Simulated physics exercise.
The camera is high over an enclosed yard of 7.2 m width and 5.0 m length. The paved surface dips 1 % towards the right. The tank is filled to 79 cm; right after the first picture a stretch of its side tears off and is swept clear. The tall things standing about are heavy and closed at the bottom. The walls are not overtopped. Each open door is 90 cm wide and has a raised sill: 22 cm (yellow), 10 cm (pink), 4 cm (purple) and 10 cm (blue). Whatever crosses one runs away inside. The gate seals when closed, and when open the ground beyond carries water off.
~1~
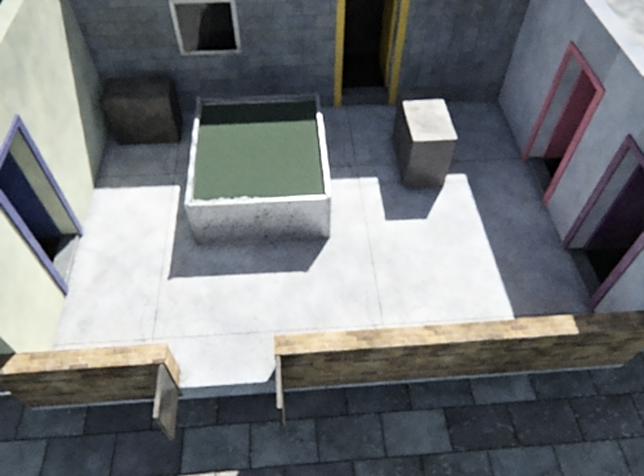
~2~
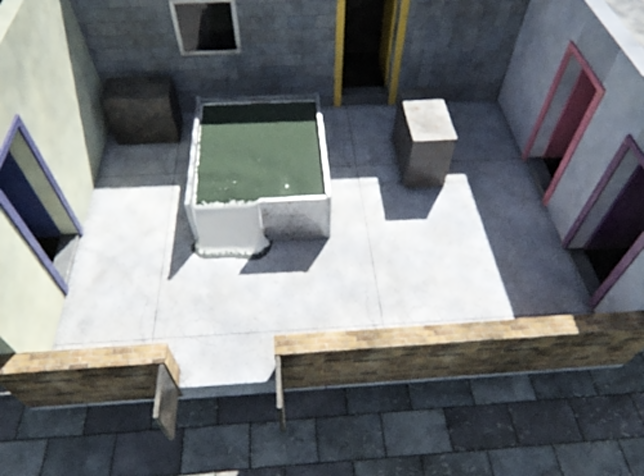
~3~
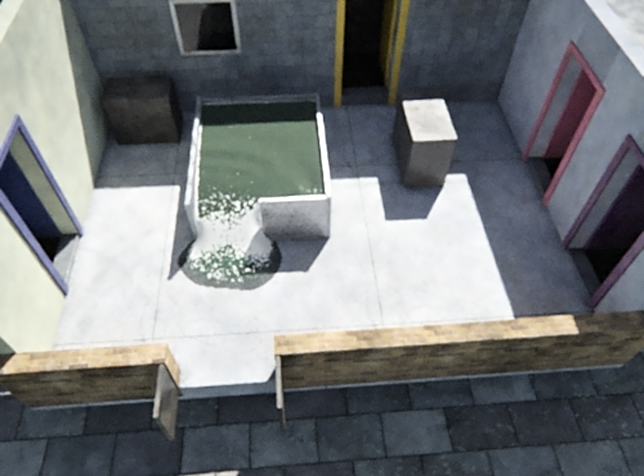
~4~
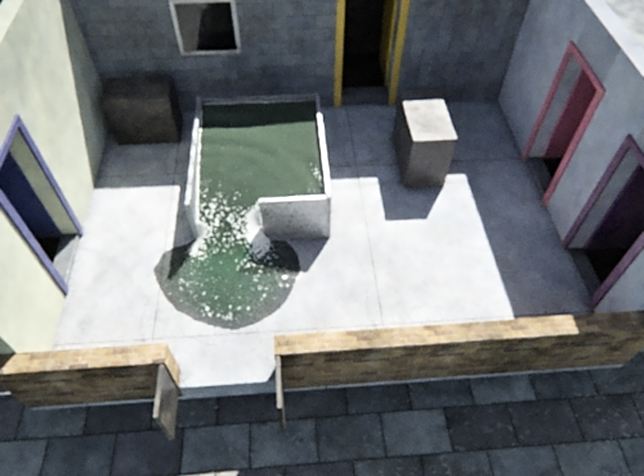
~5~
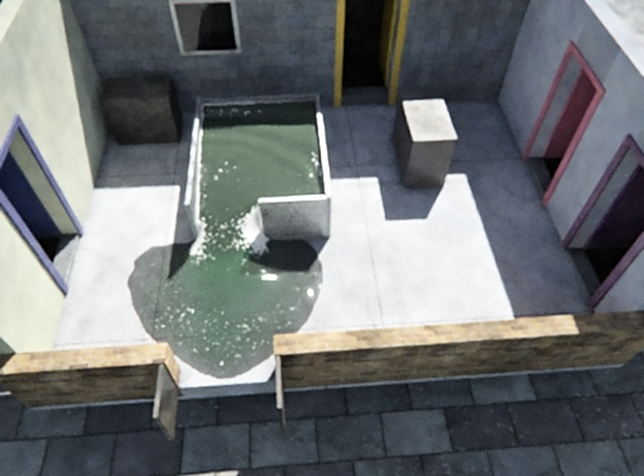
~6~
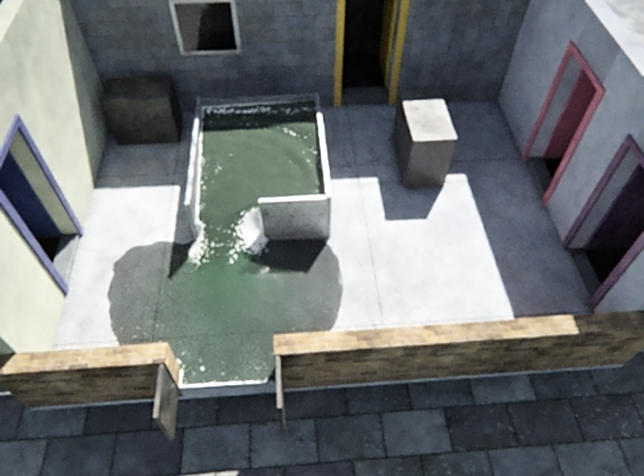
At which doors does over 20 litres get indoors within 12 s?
The water let in: At the yellow door it stays under the limit; at the pink door it keeps below the limit; at the purple door it exceeds the limit; at the blue door it keeps below the limit.
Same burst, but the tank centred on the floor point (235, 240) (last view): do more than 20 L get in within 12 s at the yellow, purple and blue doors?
Against that limit: Yellow under, purple under, blue below.
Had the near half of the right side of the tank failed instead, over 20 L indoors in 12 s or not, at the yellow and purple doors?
Against that limit: Yellow not over, purple over.
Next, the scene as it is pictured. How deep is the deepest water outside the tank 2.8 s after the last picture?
Roughly 24 cm.
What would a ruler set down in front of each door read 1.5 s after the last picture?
Depths in cm: Yellow 0, pink 0, purple 0, blue 9.
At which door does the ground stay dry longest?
It is the yellow one.
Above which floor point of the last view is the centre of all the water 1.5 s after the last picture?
At about (247, 221).
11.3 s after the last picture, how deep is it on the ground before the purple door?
Some 4.5 cm.
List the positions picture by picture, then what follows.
In the first frame, the tank at (259, 148) is whole and still, 79 cm deep.
In the second frame, water pours out at (230, 229) and has run 0.5 m, to (199, 252); typically 7 cm deep outside, 79 cm at the tank's back.
In the third frame, the front is at (257, 283), 0.9 m from the gap at (231, 230); 0.8 m2 of floor is under water; 79 cm left at the back of the tank.
In the fourth frame, water pours out at (231, 231) and has run 1.4 m, to (244, 322); typically 8 cm deep outside, 79 cm at the tank's back.
In the fifth frame, the front is at a hidden place, 2.1 m from the gap at (231, 230); 3.7 m2 of floor is under water; 77 cm left at the back of the tank.
In the sixth frame, water pours out at (231, 230) and has run 2.3 m, to a hidden place; typically 5 cm deep outside, 69 cm at the tank's back.
Then, 0.7 s after the last picture water covers 25 % of the floor and is deepest (42 cm) near (46, 377); yellow door not reached, pink door not reached, purple door not reached, blue door 1 cm at the sill, 0 L in.
Then, 1.5 s after the last picture water covers 30 % of the floor and is deepest (38 cm) near (91, 374); yellow door not reached, pink door not reached, purple door not reached, blue door 9 cm at the sill, 0 L in.
Then, 2.8 s after the last picture water covers 55 % of the floor and is deepest (24 cm) near (228, 250); yellow door not reached, pink door not reached, purple door 11 cm at the sill, 10 L in, blue door 9 cm at the sill, 1 L in.
Then, 6.3 s after the last picture water covers 75 % of the floor and is deepest (14 cm) near (159, 145); yellow door 2 cm at the sill, 0 L in, pink door 4 cm at the sill, 0 L in, purple door 7 cm at the sill, 56 L in, blue door 6 cm at the sill, 1 L in.
Then, 11.3 s after the last picture water covers 85 % of the floor and is deepest (8 cm) near (165, 369); yellow door 4 cm at the sill, 0 L in, pink door 8 cm at the sill, 0 L in, purple door 4 cm at the sill, 67 L in, blue door 6 cm at the sill, 1 L in.
